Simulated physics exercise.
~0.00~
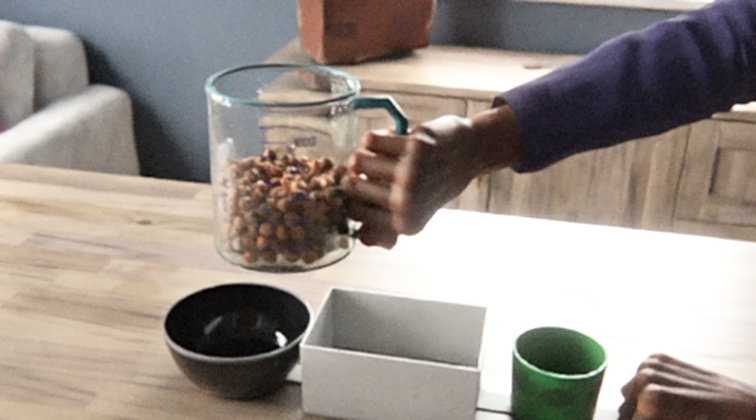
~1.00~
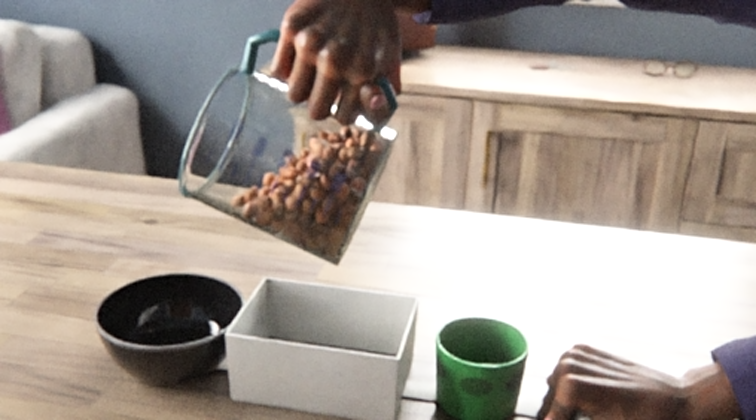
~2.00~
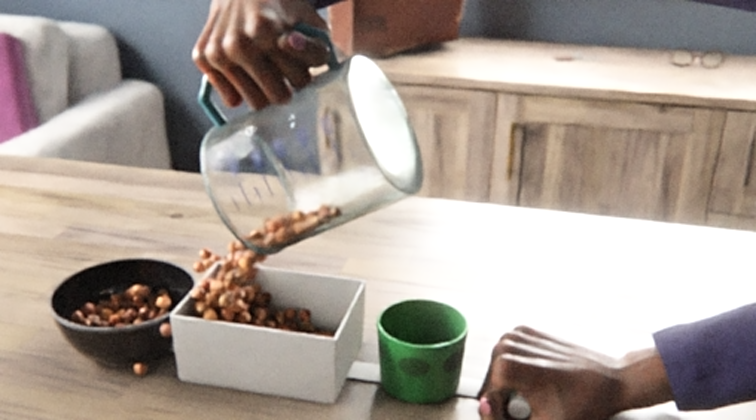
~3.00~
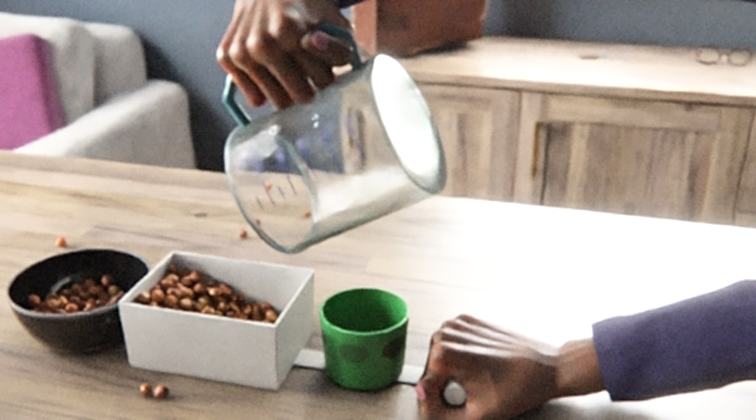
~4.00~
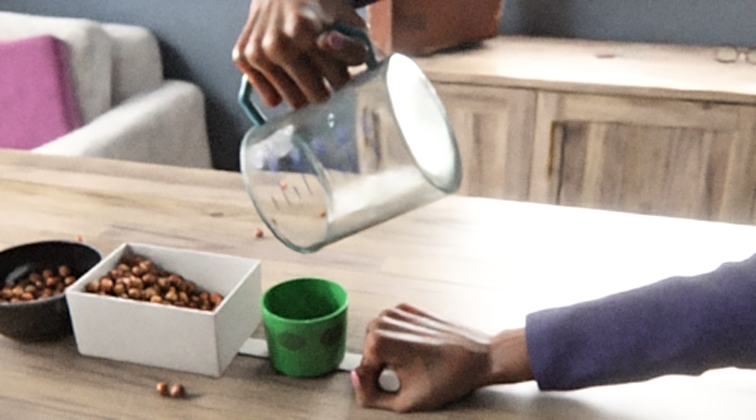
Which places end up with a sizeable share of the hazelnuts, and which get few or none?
The white tin and the black bowl each end up with a sizeable share, the tin holding the most. The green dish gets practically none, and only a few nuts lie outside on the table.
